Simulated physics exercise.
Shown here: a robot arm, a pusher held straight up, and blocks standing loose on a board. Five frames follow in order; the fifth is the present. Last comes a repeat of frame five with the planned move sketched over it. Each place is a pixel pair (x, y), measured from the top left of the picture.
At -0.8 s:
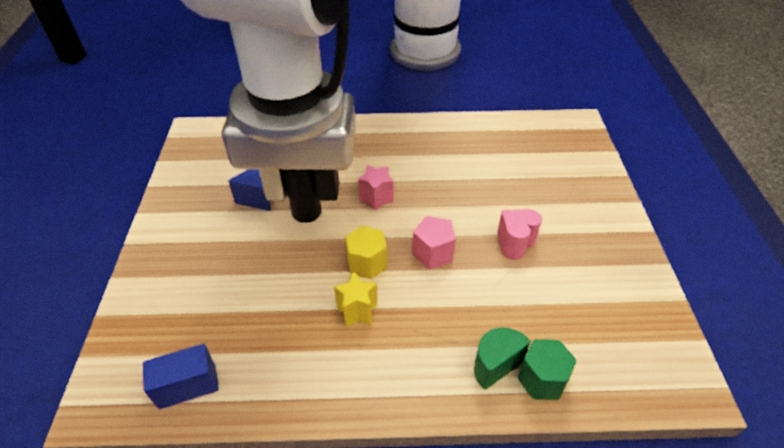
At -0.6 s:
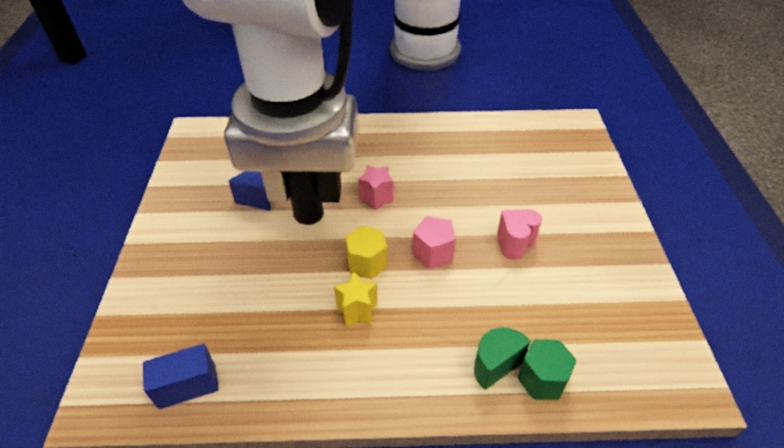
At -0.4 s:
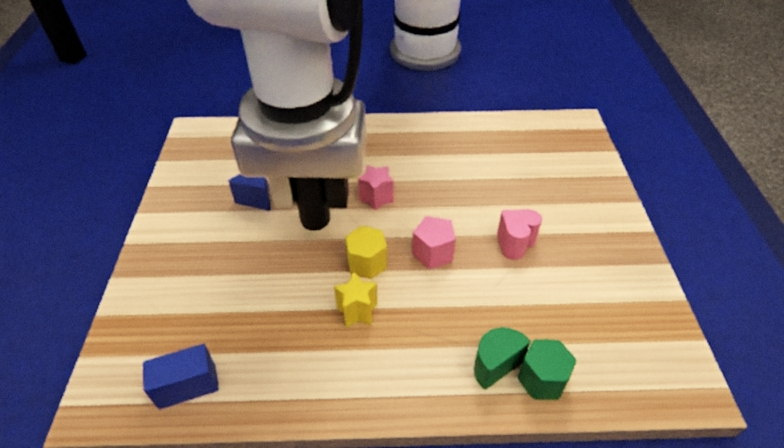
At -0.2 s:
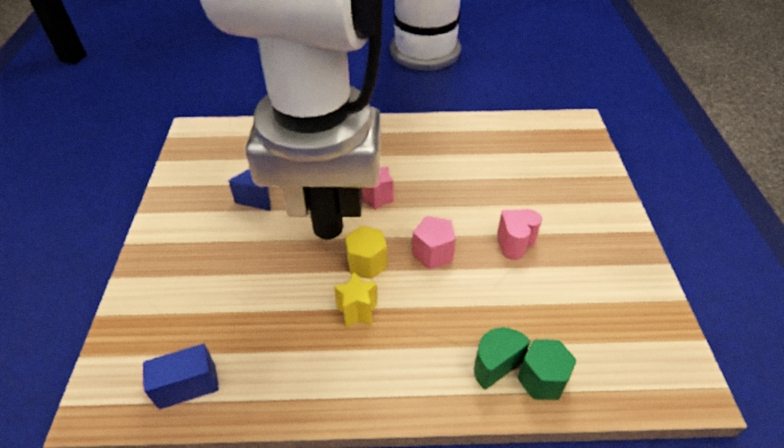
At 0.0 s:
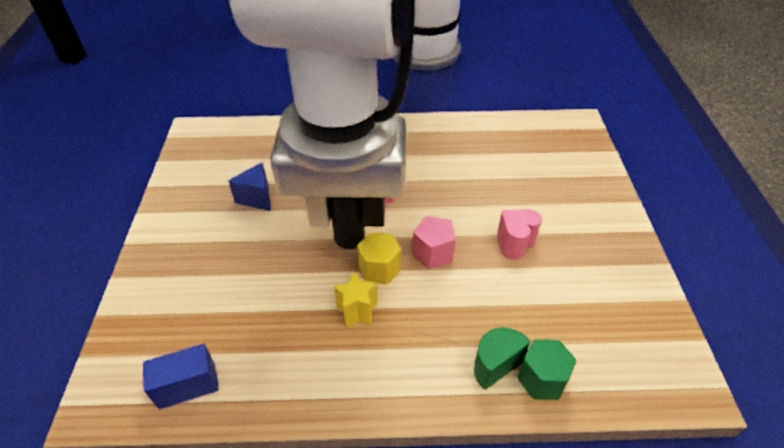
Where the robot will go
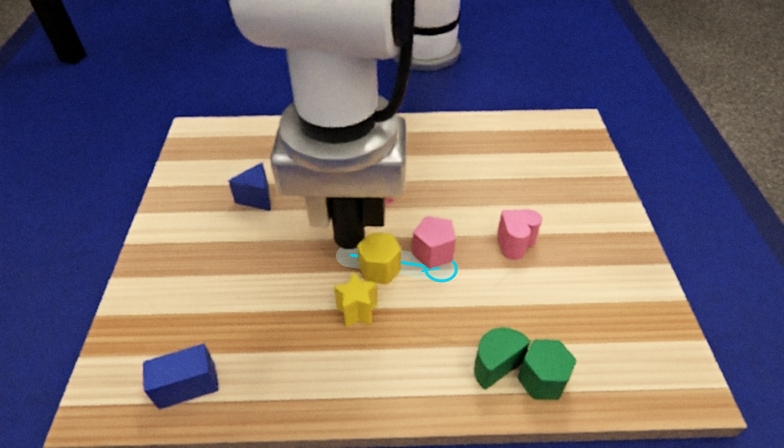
To begin with, a robot arm holds a black pusher upright over a striped wooden board scattered with blue, pink, yellow and green blocks. The pusher moves slowly right and slightly toward the viewer, then nudges the yellow hexagonal block a short way right, toward the pink pentagon.
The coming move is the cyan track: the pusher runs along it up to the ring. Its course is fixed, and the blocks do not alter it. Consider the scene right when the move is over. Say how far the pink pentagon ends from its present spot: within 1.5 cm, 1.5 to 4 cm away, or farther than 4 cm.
Overall it shifts between 1.5 and 4 cm.
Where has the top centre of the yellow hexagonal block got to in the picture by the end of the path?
Its top face will be centred at roughly (447, 275).
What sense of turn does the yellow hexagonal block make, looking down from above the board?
With the clock.
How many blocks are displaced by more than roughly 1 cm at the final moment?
Two blocks move more than 1 cm.
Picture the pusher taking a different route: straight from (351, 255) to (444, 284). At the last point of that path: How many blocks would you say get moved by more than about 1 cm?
I'm going with one.
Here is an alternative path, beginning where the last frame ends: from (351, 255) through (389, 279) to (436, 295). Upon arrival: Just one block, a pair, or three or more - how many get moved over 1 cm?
Total: One.
Drawn move, from (351, 255) to (441, 268).
On the path given first. Halfway along, pusher (397, 246); yellow hexagonal block (421, 261), turned 20° clockwise.
At the end, pusher (442, 252); yellow star-shaped block still; yellow hexagonal block (447, 275), turned 55° clockwise; pink pentagon (459, 224), turned 25° anticlockwise.
